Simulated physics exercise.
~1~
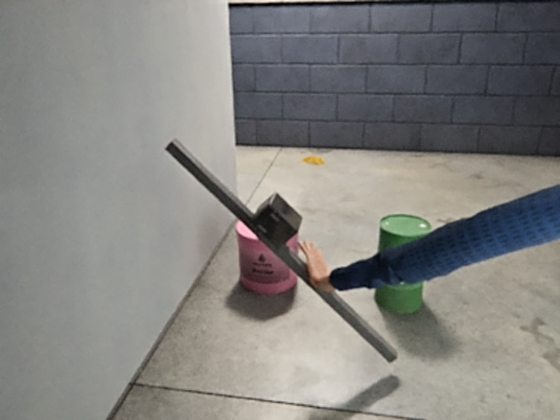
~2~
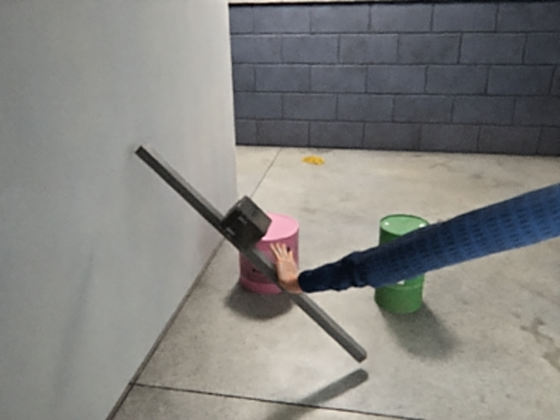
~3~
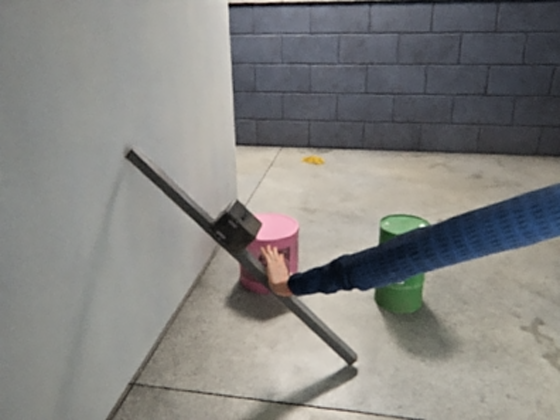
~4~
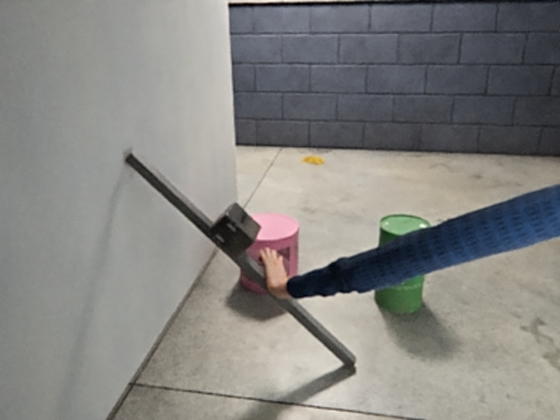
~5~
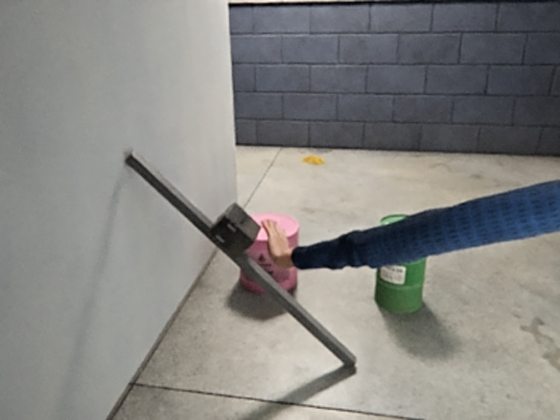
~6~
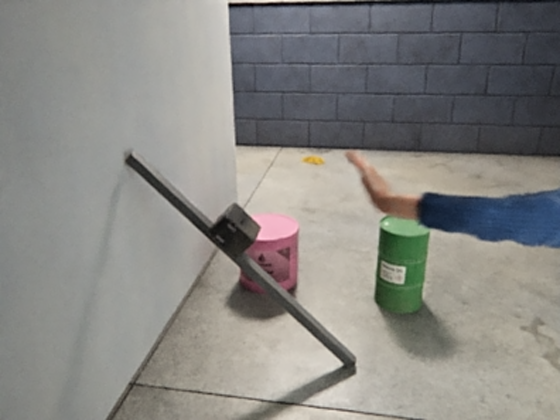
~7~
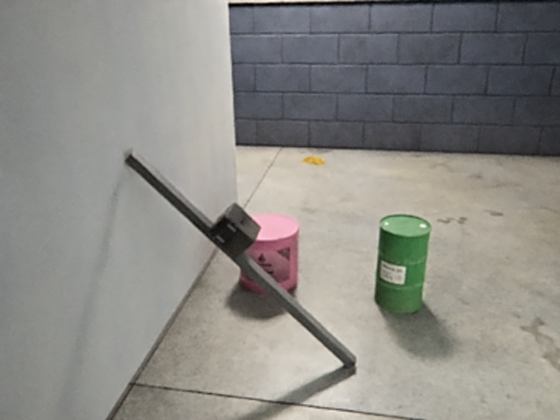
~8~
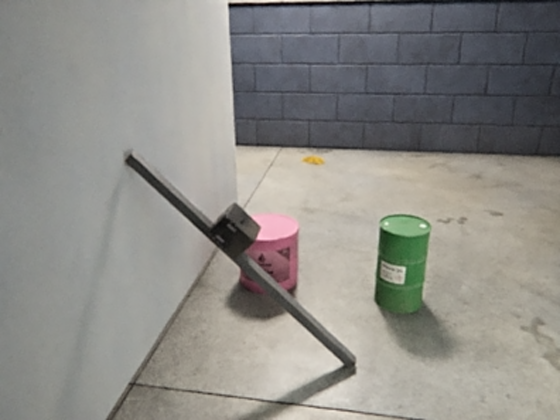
To begin with, a hand in a blue sleeve holds a slanted grey pole with a dark case on it, near a bare pale wall, with a pink pail and a green canister standing on the concrete floor behind. The hand moves the pole left until its upper end meets the wall and its lower end rests on the floor. It stays against the pole briefly, then lets go and draws back to the right, out of view. The pole remains leaning with the case still on it, and the pail and canister stand where they were.
